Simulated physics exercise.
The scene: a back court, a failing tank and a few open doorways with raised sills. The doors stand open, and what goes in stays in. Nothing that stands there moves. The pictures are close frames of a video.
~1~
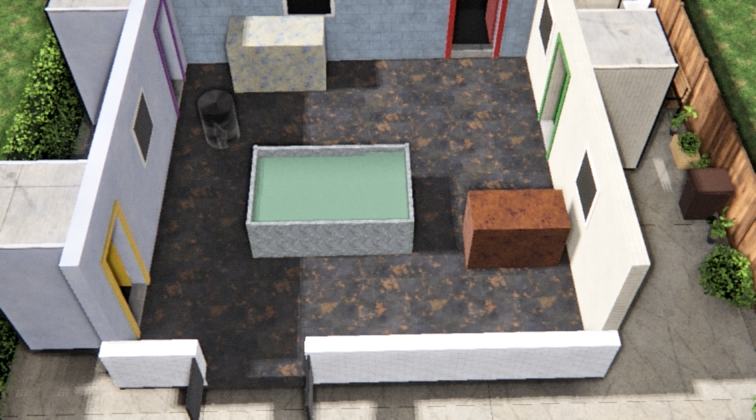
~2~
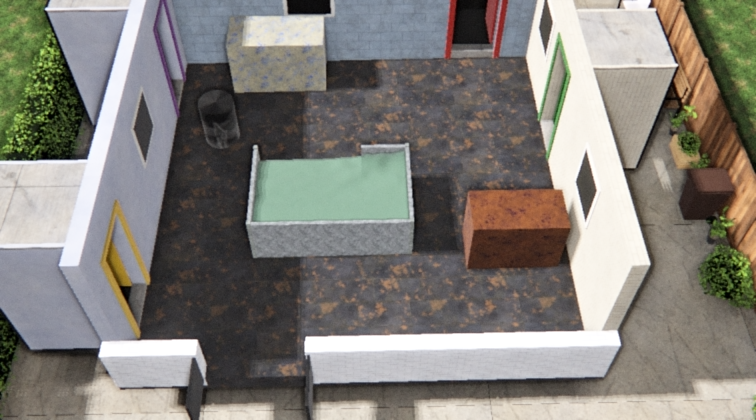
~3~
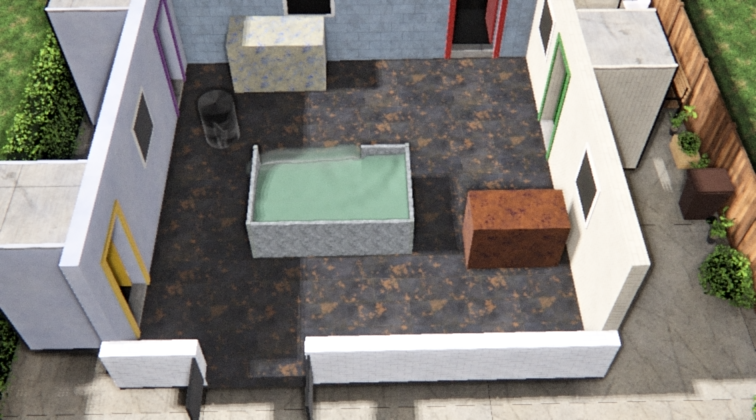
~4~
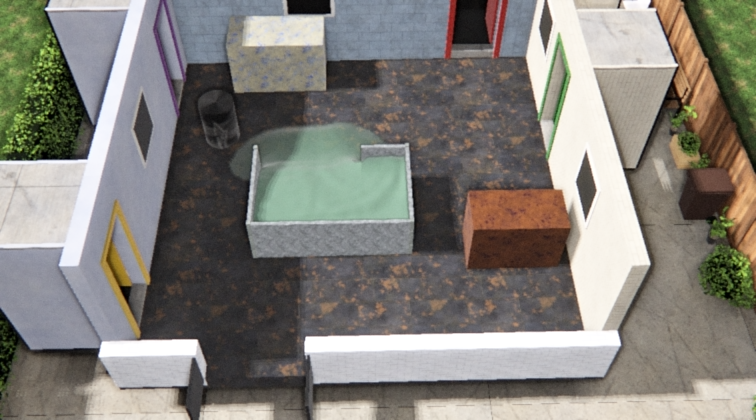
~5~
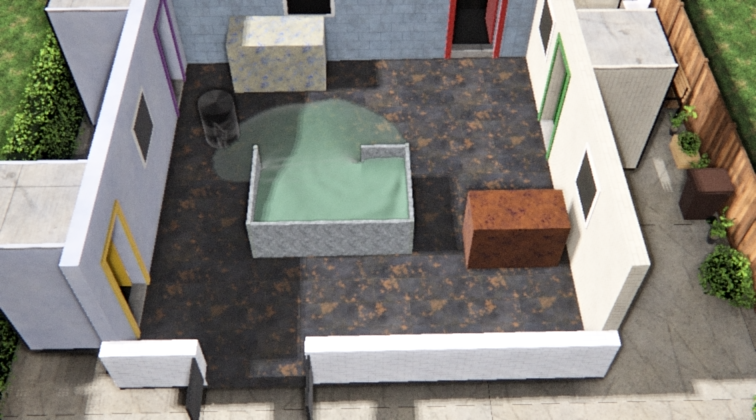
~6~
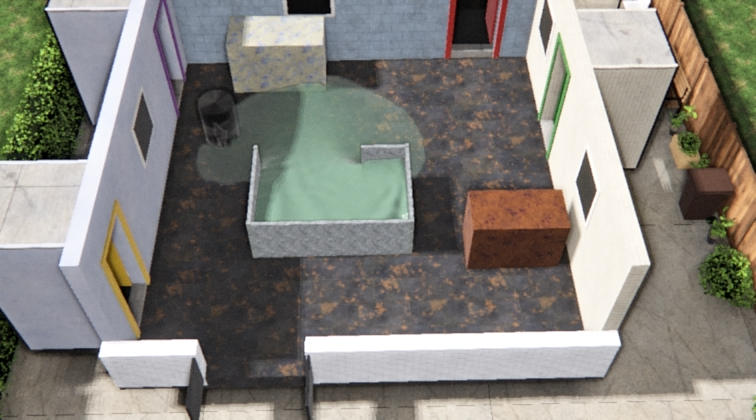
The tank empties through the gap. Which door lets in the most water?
The purple doorway takes the most.
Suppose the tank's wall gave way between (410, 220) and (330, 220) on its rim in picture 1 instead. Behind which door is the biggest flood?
That is the yellow door.
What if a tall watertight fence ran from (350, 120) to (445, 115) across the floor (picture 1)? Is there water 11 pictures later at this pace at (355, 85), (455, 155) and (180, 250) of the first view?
One after the other: Wet, covered, free of water.
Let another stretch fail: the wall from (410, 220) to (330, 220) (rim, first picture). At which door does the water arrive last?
Last comes the purple door.
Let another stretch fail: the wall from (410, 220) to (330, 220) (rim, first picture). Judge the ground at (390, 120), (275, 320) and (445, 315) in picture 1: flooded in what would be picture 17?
As listed: No water, awash, awash.
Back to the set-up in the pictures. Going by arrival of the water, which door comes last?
That is the one in yellow.
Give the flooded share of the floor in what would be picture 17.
Roughly 30 per cent.
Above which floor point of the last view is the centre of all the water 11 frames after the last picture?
Close to (313, 147).
A moment on, water covers 30 % of the floor; purple door wet at the sill, nothing in, yellow door not reached, red door not reached, green door not reached.
Next, water covers 30 % of the floor; purple door a lot in, yellow door not reached, red door wet at the sill, nothing in, green door not reached.
Then, water covers 50 % of the floor; purple door a lot in, yellow door not reached, red door wet at the sill, nothing in, green door wet at the sill, nothing in.
Later, water covers 75 % of the floor; purple door a lot in, yellow door wet at the sill, nothing in, red door wet at the sill, nothing in, green door some in.
In the end, water covers 95 % of the floor; purple door a lot in, yellow door a trickle in, red door wet at the sill, nothing in, green door some in; the purple door has let in the most.
